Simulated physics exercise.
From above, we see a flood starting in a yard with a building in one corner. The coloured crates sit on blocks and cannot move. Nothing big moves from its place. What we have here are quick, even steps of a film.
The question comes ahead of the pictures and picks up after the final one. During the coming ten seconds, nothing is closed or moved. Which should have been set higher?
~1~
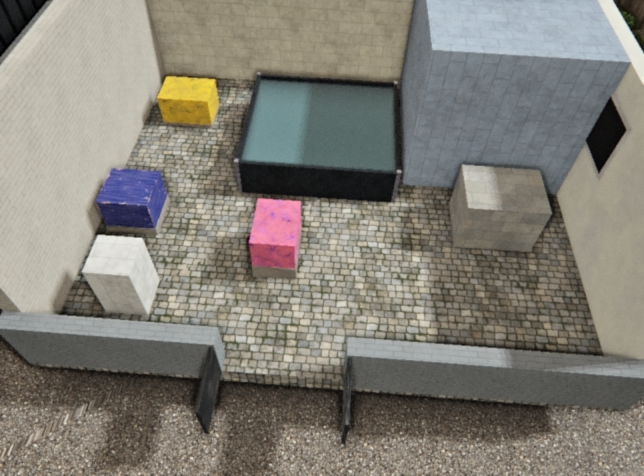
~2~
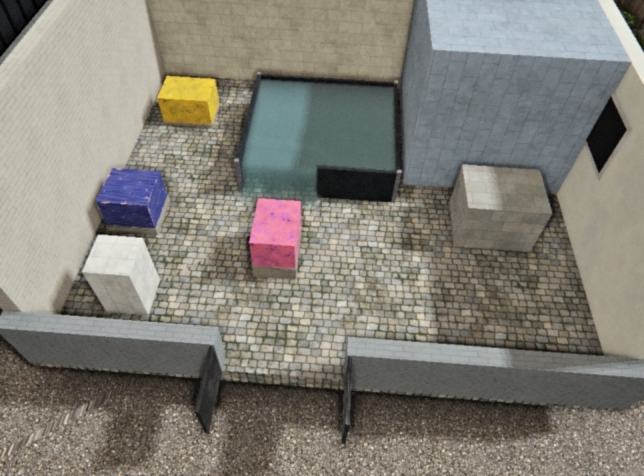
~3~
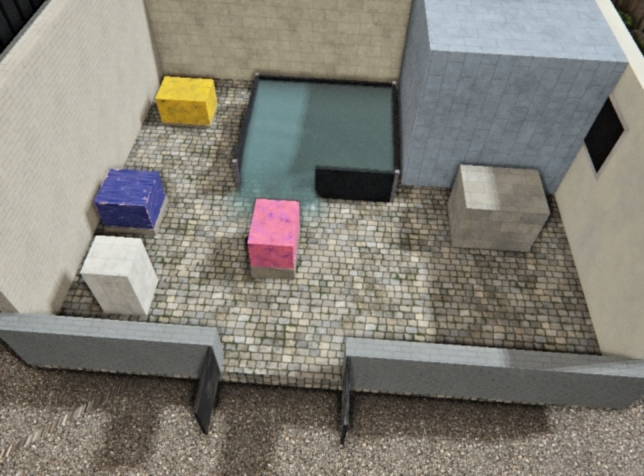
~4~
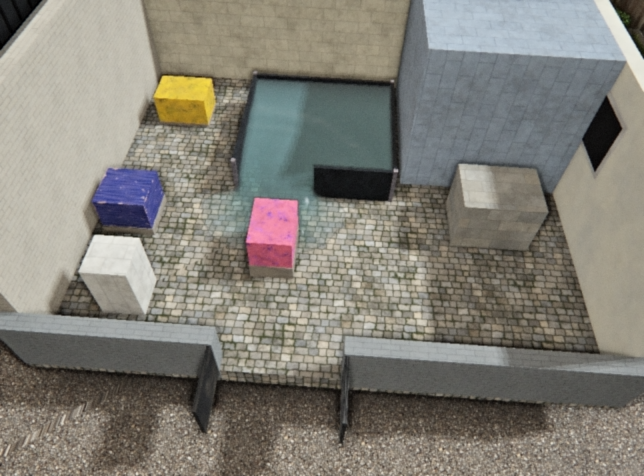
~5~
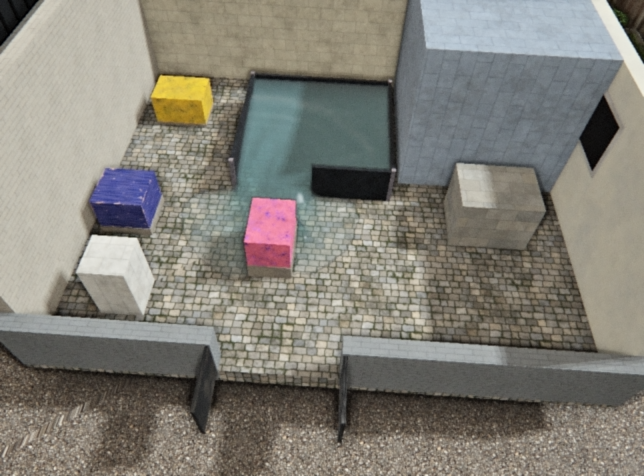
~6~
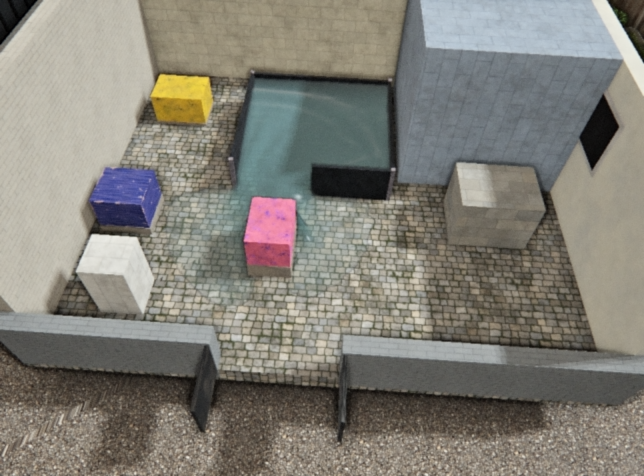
My prediction: Yellow crate: Not safe. Blue crate: Not safe. Pink crate: Not safe.
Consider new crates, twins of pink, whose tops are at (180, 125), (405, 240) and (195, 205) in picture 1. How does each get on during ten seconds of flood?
Going in order, the first crate remains untouched, the second remains untouched, while the third gets reached.
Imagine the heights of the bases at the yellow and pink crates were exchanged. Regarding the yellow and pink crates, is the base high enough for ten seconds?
Briefly, the yellow crate is left untouched and the pink crate is inundated.
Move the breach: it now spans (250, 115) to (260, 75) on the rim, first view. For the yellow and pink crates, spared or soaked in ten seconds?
I expect yellow goes wet while pink remains untouched.
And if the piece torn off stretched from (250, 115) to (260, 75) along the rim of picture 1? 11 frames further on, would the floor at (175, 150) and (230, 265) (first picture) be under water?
First spot swamped, second spot unflooded.
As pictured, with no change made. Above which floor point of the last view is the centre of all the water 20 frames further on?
Estimate: (283, 203).
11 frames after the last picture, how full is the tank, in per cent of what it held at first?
Roughly 62 %.
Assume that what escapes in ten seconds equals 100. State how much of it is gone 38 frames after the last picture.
I get 50 percent.
A moment on, water covers 30 % of the floor; the yellow crate not reached, the blue crate water round its plinth, the pink crate water round its plinth.
Next, water covers 50 % of the floor; the yellow crate not reached, the blue crate water round its plinth, the pink crate water round its plinth.
Then, water covers 75 % of the floor; the yellow crate water round its plinth, the blue crate water round its plinth, the pink crate water round its plinth.
Later, water covers 90 % of the floor; the yellow crate water round its plinth, the blue crate water round its plinth, the pink crate water round its plinth.
In the end, water covers 100 % of the floor; the yellow crate was topped, the blue crate was topped, the pink crate was topped.
